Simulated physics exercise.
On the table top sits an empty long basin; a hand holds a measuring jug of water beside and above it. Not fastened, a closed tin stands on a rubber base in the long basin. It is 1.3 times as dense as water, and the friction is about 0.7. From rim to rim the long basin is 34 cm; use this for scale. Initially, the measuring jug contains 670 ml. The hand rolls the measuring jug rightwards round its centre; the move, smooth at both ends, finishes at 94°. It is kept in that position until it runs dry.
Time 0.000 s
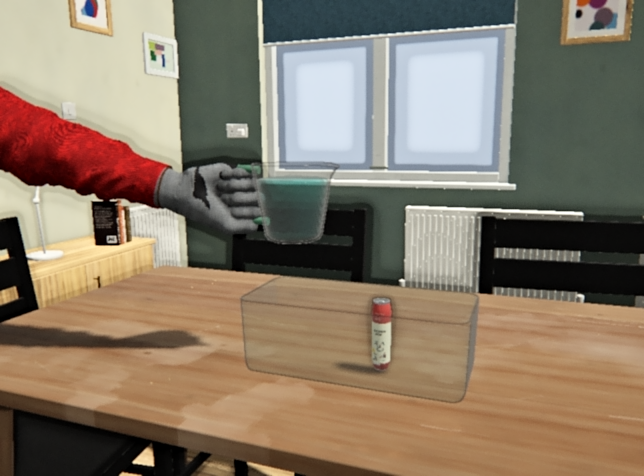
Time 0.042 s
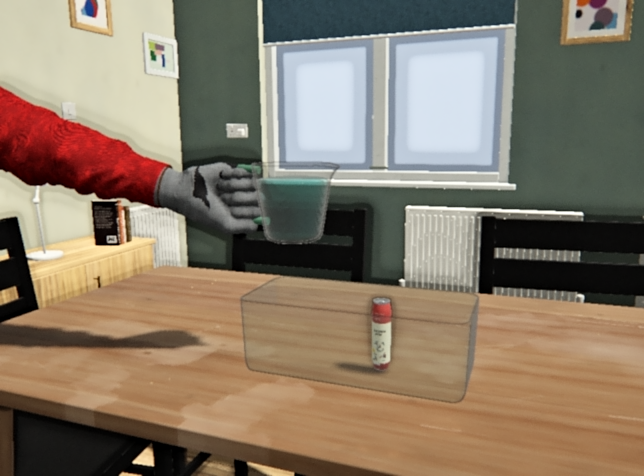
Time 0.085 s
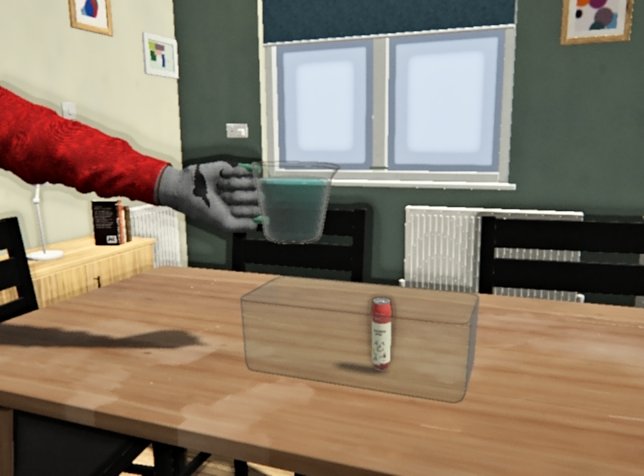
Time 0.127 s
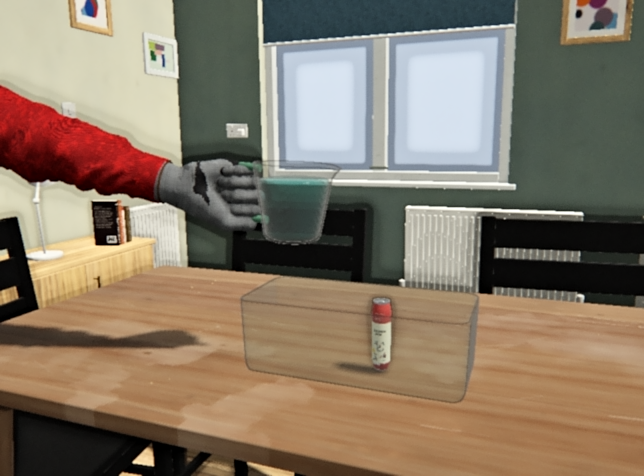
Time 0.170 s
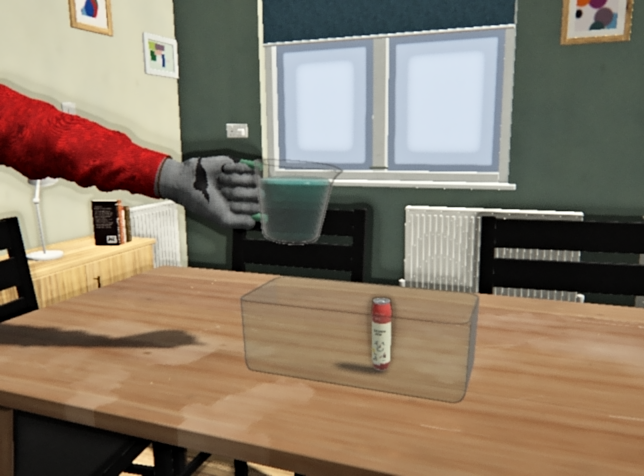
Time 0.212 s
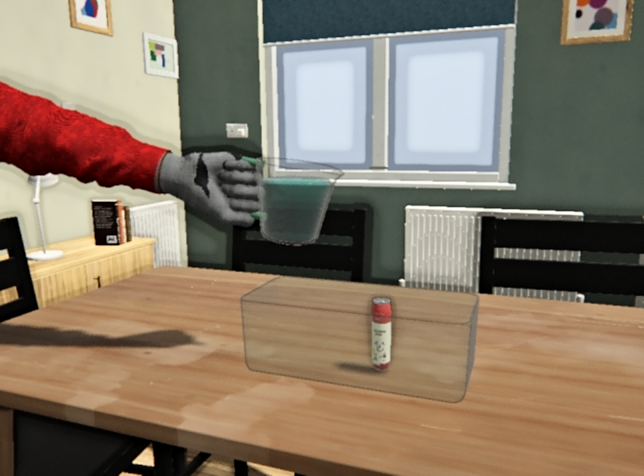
In a dining room with dark green and cream walls, seen from just above a wooden table, a window and white radiators stand behind black chairs. A clear, empty long basin holds a small upright red-and-white tin, while a grey hand in a red sleeve grips a transparent jug of teal water above and left. The jug stays nearly still, then tilts slightly rightwards, the camera remaining fixed.
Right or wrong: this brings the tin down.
Right, the tin comes down.
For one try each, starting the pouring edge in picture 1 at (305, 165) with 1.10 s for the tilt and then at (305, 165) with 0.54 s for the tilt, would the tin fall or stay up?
Run one: It does not tip. Run two: It does not tip.
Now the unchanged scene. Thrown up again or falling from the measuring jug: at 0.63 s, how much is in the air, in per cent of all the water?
Roughly 16 %.
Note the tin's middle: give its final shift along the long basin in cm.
In the end the tin's centre has shifted about 7.5 centimetres.
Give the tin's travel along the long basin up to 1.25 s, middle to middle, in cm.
7 cm, roughly.
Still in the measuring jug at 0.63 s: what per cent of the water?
Remaining: Near 82 % of the total.
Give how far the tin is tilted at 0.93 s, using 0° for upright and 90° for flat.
Near 0 degrees.
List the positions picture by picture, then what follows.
In the first frame, it leans 0°; its right rim is at (339, 166); the water meets the walls at (262, 179) and (328, 180); the long basin's rim runs from (260, 288) to (475, 310); the tin's top is at (382, 304).
In the second frame, it leans 0°; its right rim is at (339, 166); the water meets the walls at (262, 179) and (328, 180).
In the third frame, it leans 1°; its right rim is at (340, 167); the water meets the walls at (263, 178) and (328, 180).
In the fourth frame, it leans 3°; its right rim is at (341, 168); the water meets the walls at (263, 178) and (329, 181).
In the fifth frame, it leans 5°; its right rim is at (342, 171); the water meets the walls at (264, 178) and (330, 181).
In the sixth frame, it leans 8°; its right rim is at (344, 174); the water meets the walls at (265, 178) and (332, 182).
By 0.63 s the tilt is 57° and 83 per cent is still to pour; the tin stands where it began.
By 0.93 s the tilt is 89° and 30 per cent is still to pour; the tin stands where it began.
By 1.25 s the tilt is 94° and 3 per cent is still to pour; the tin lies on its side.
By 1.60 s the tilt is 94° and 0 per cent is still to pour; the tin lies on its side.
At rest the tin lies on its side.
